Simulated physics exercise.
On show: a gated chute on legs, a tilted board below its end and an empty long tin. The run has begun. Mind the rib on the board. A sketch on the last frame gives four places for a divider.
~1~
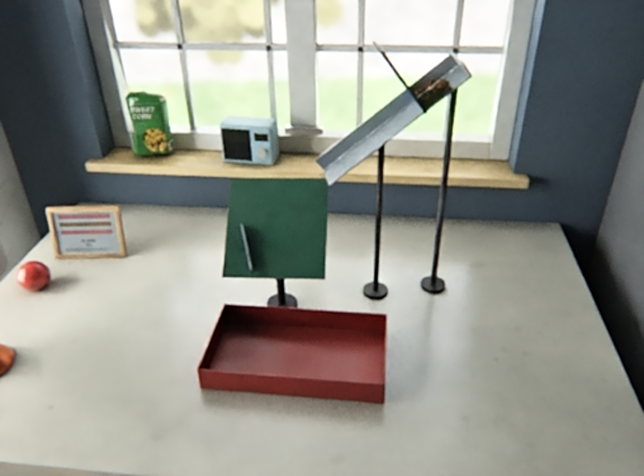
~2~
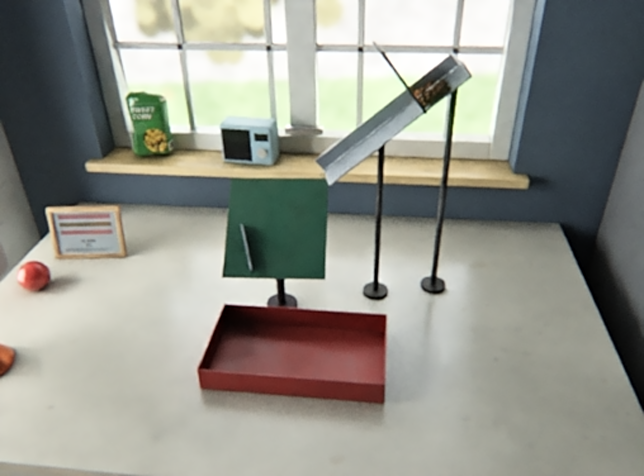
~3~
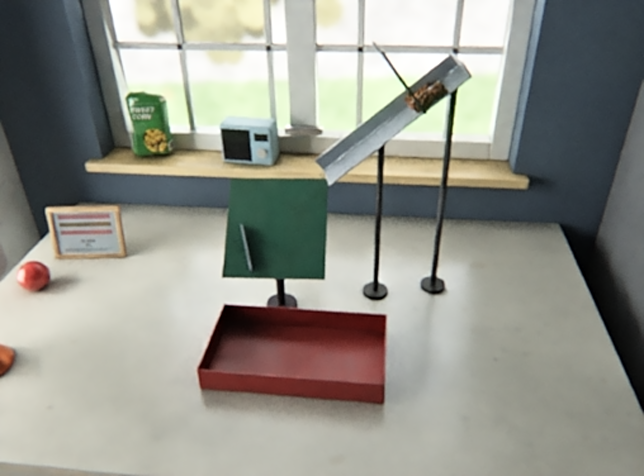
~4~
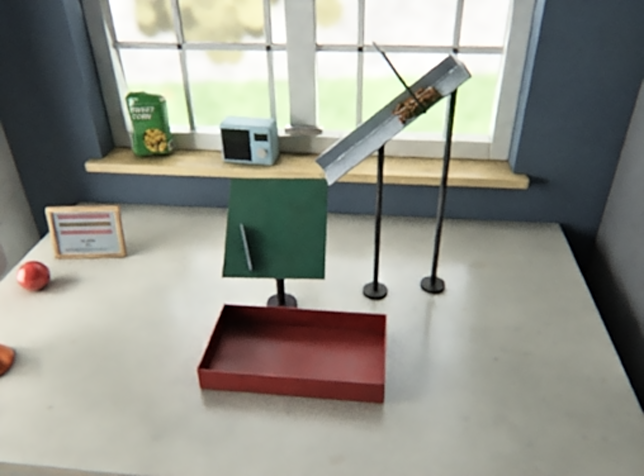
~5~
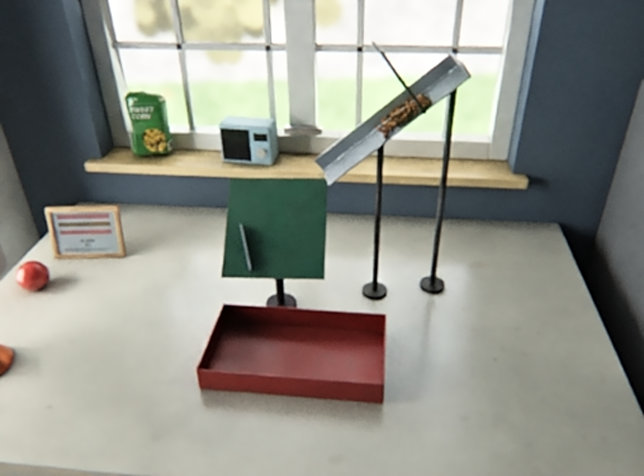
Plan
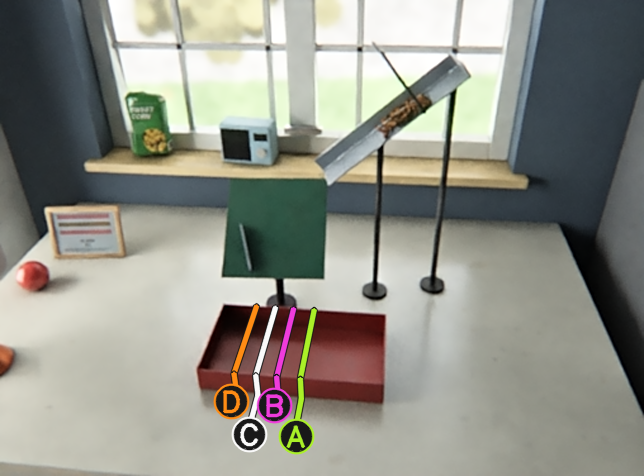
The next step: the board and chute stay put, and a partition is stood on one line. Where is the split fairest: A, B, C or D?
Best: C.
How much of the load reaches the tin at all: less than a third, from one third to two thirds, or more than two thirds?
It is more than two thirds.
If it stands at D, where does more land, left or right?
The right side.
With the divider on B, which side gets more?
More lands on the left.
On the marked copy, line A crosses the front rim at (300, 378); line B crosses the front rim at (276, 376); line C crosses the front rim at (255, 374); line D crosses the front rim at (234, 372).
For line A, of what is caught, almost all on the left of the divider, just a few on the right.
For line B, of what is caught, almost all on the left of the divider, just a few on the right.
For line C, of what is caught, roughly half on the left of the divider, roughly half on the right.
For line D, of what is caught, about a tenth on the left of the divider, almost all on the right.
